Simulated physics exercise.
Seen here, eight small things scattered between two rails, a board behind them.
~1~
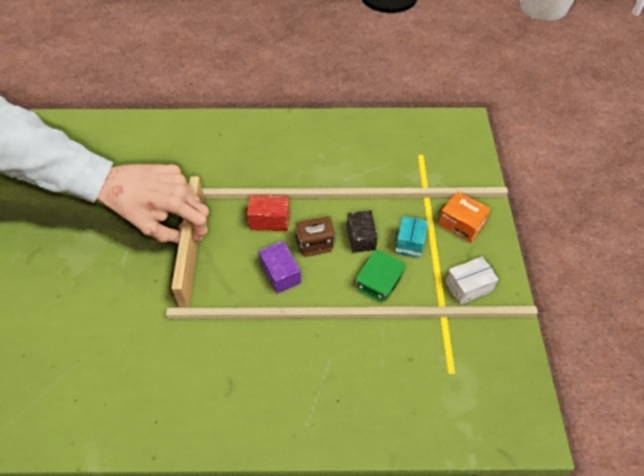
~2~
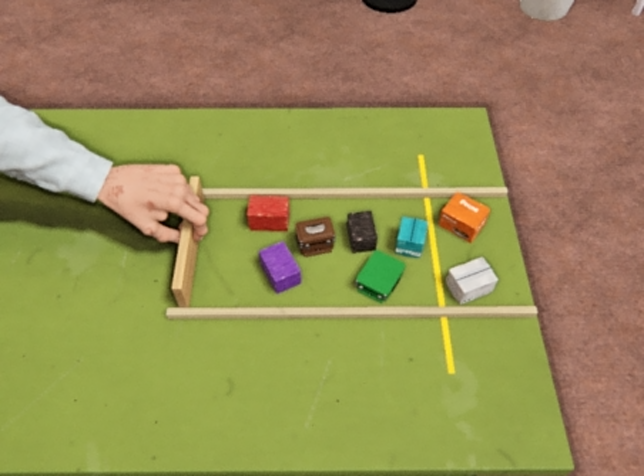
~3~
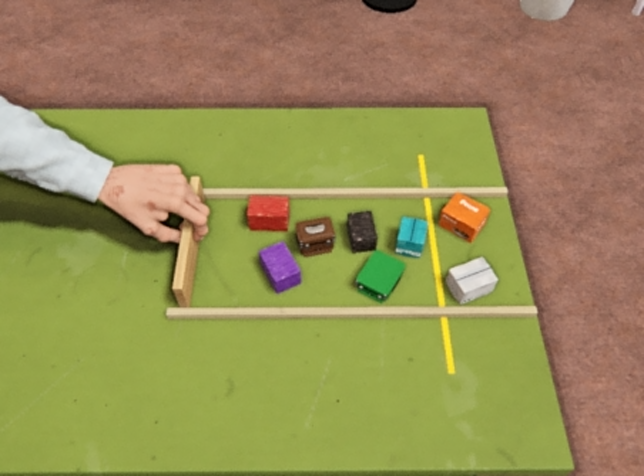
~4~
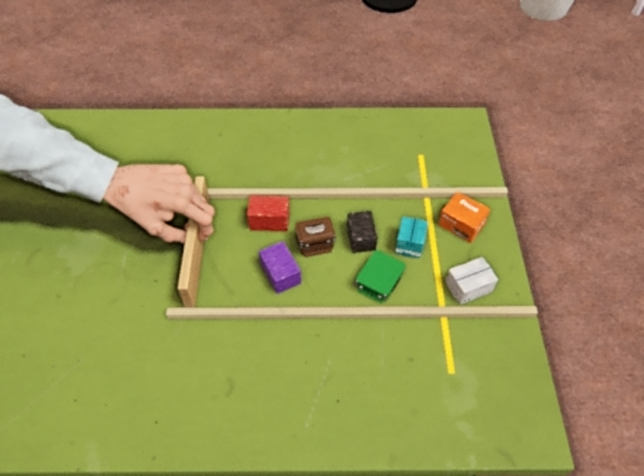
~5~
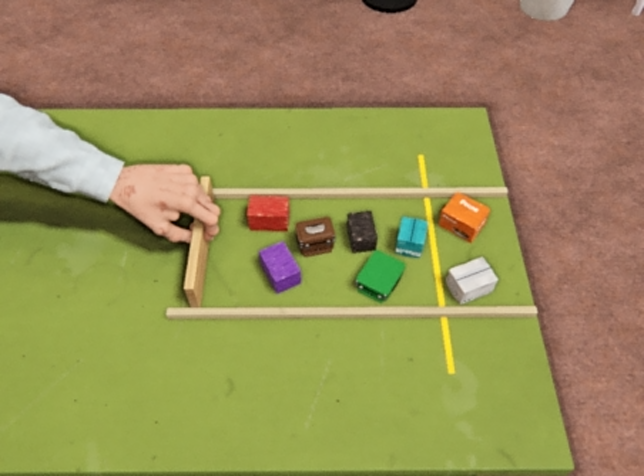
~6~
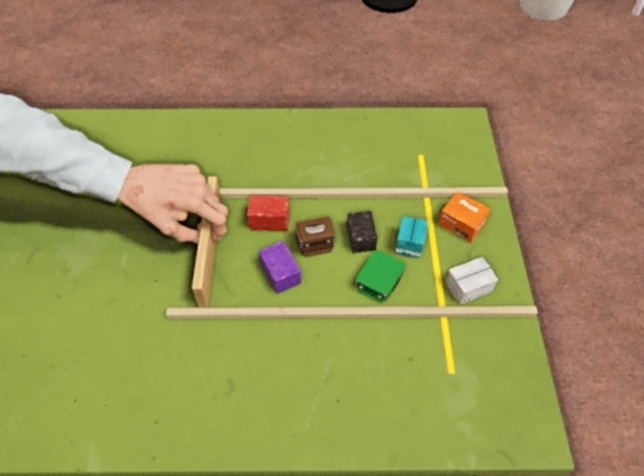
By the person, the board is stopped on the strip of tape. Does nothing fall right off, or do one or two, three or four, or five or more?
Ha, every last one stays up there.
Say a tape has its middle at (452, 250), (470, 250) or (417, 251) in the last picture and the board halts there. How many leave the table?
2, 3, 0.
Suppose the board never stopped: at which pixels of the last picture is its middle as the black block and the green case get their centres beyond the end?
I'd say about (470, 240) for the first one and about (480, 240) for the second.
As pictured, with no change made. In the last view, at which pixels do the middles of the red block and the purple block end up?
Final spots - red block (450, 212), purple block (453, 271).
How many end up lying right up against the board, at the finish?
It touches 3.
A little later, none off yet; orange box at rest near (464, 217); white box at rest near (471, 281); turquoise box at rest near (411, 238).
When it is over, the number that fall off is zero.
